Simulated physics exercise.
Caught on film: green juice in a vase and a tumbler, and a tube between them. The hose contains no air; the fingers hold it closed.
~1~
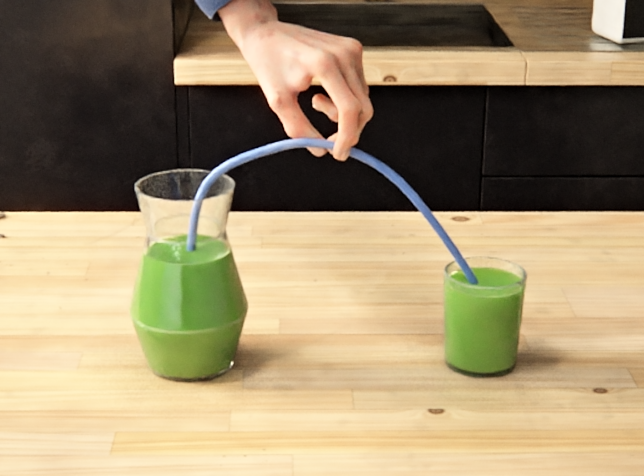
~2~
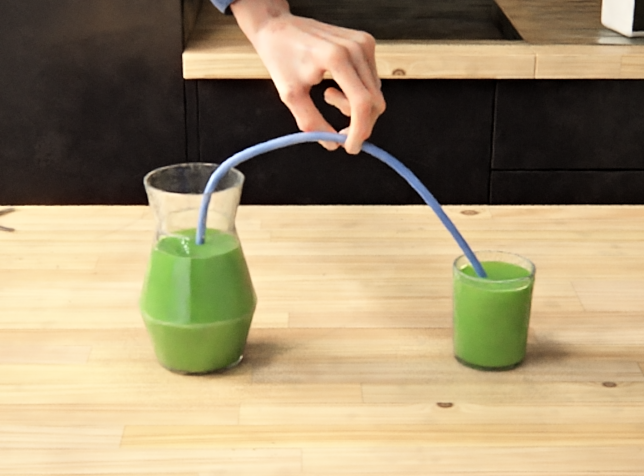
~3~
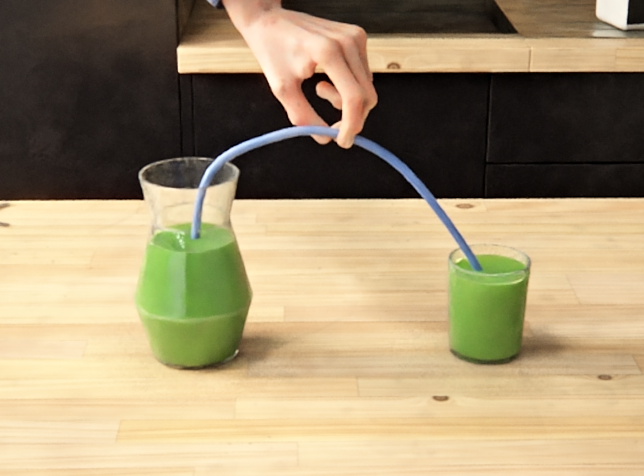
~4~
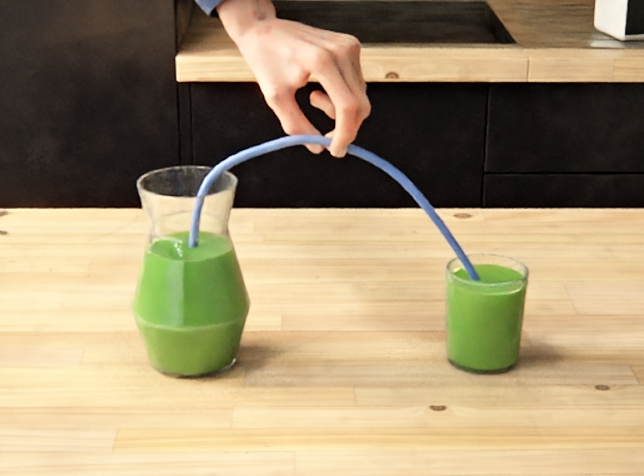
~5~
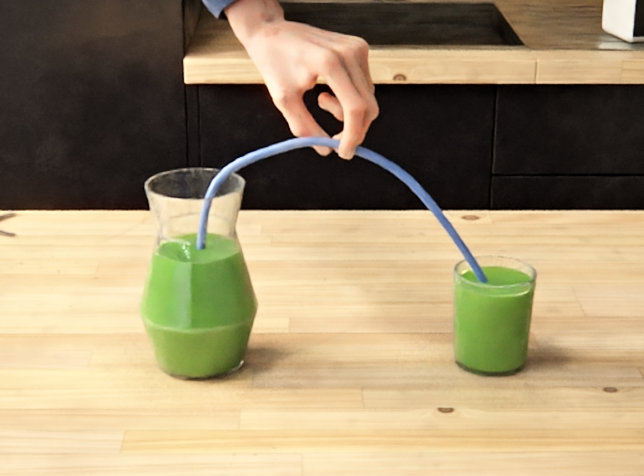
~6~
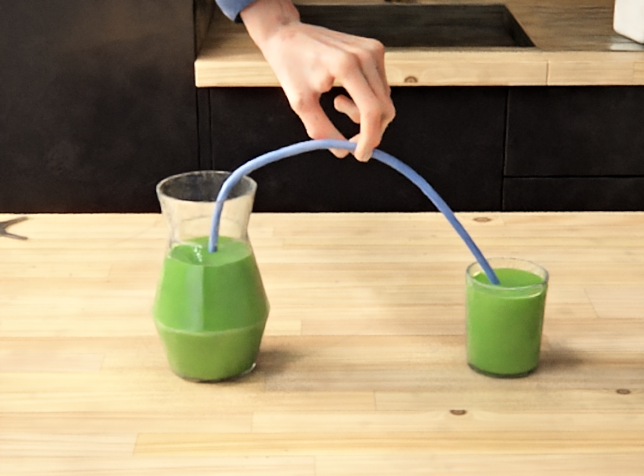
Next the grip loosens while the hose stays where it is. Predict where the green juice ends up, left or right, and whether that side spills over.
Flow - right, taker - spills.
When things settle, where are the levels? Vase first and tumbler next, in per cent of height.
In order, 50 percent then 100 percent.
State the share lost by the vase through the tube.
Reading: Close to 15 percent.
Next, the vase is about two thirds full; the tumbler is full to the brim.
After that, the vase is about half full; the tumbler is full to the brim; the lower one has run over.
Finally, the vase is about half full; the tumbler is full to the brim; the lower one has run over; the two surfaces are level.
